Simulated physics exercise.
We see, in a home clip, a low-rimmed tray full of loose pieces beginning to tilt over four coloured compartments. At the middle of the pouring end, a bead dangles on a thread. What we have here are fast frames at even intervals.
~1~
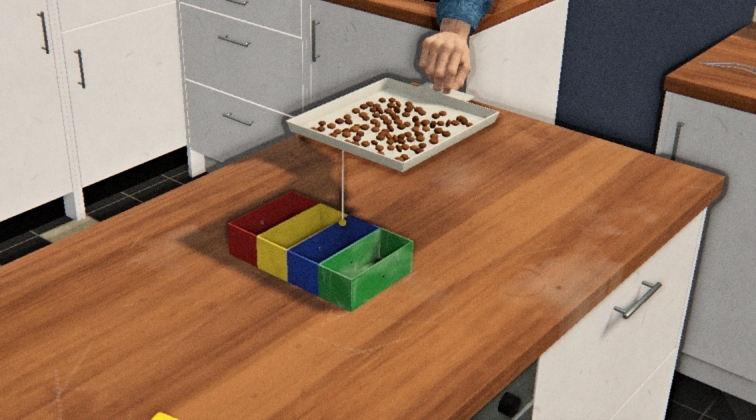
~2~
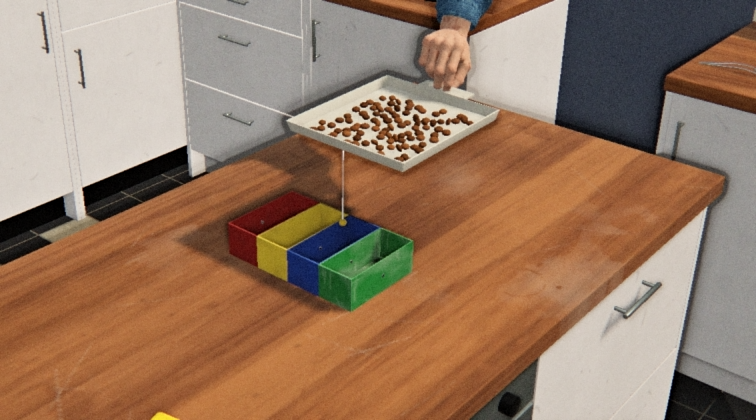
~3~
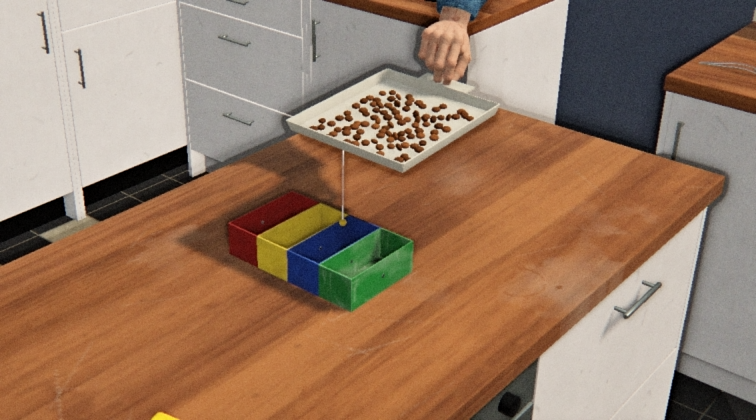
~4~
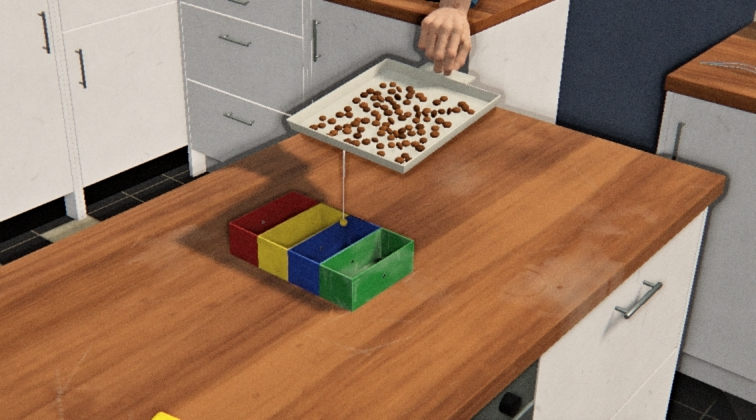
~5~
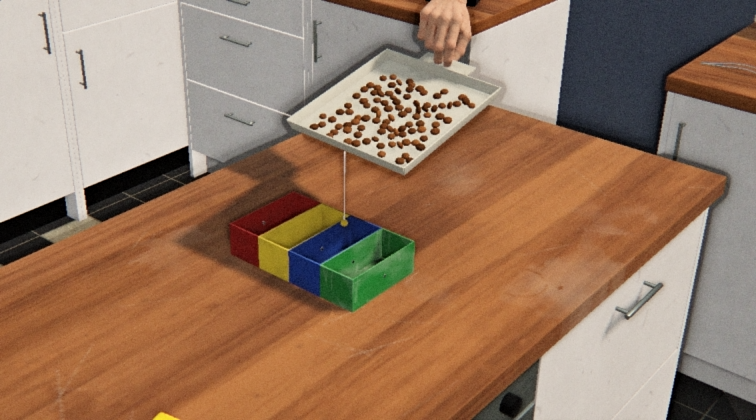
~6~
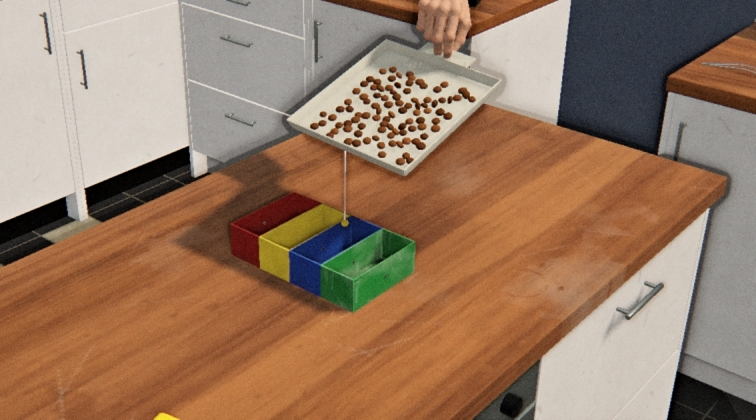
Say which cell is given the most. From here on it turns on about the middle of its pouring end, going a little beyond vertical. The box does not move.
The green cell is given the most.
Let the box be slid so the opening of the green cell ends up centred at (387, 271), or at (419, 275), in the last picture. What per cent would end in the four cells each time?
You'd see around 100 per cent and then around 100 per cent.
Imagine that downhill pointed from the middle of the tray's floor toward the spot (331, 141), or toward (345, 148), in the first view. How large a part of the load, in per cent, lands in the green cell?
The first try would leave around 0 per cent there, the second around 30 per cent.
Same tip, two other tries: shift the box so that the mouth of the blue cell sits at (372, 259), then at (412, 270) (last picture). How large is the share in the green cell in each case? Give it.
It would be roughly 10 per cent, followed by roughly 0 per cent.
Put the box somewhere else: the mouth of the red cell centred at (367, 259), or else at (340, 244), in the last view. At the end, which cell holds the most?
First try: The red cell; second try: The cell in yellow.
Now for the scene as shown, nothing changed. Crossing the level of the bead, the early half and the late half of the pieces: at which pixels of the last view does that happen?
At (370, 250) for the first part, then at (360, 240) for the others.
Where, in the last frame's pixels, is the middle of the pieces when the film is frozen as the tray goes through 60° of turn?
(371, 133).
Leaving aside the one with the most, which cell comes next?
The answer is the cell in blue.
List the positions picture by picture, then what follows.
The first frame shows corners of the pouring end near (291, 121) and (403, 161), level; middle of the load near (390, 128), bits of dog kibble; bead on its thread near (343, 223); red cell near (243, 242); yellow cell near (272, 256); blue cell near (303, 270); green cell near (335, 285).
The second frame shows corners of the pouring end near (291, 120) and (403, 161), level; middle of the load near (391, 127).
The third frame shows corners of the pouring end near (291, 120) and (403, 162), tipped barely, lowest at the right corner; middle of the load near (391, 125).
The fourth frame shows corners of the pouring end near (291, 119) and (403, 163), tipped a little, lowest at the right corner; middle of the load near (391, 121).
The fifth frame shows corners of the pouring end near (291, 119) and (403, 165), tipped a little, lowest at the right corner; middle of the load near (391, 118).
The sixth frame shows corners of the pouring end near (291, 119) and (404, 167), tipped clearly, lowest at the right corner; middle of the load near (392, 115); red cell near (245, 243); yellow cell near (275, 256); blue cell near (305, 271); green cell near (337, 286).
Shortly afterwards, tray tipped steeply; the whole lot on the tray.
Next, tray tipped right over; near a quarter on the tray; near a quarter in the green cell; a little in the blue cell; near half falling or outside the box.
Some moments later, tray tipped past a quarter turn; near a third in the green cell; near a quarter in the blue cell; a little in the yellow cell; near a quarter falling or outside the box.
In the end, tray tipped past a quarter turn; near a third in the green cell; near a quarter in the blue cell; a little in the yellow cell; none at all in the red cell; near a quarter outside the box.
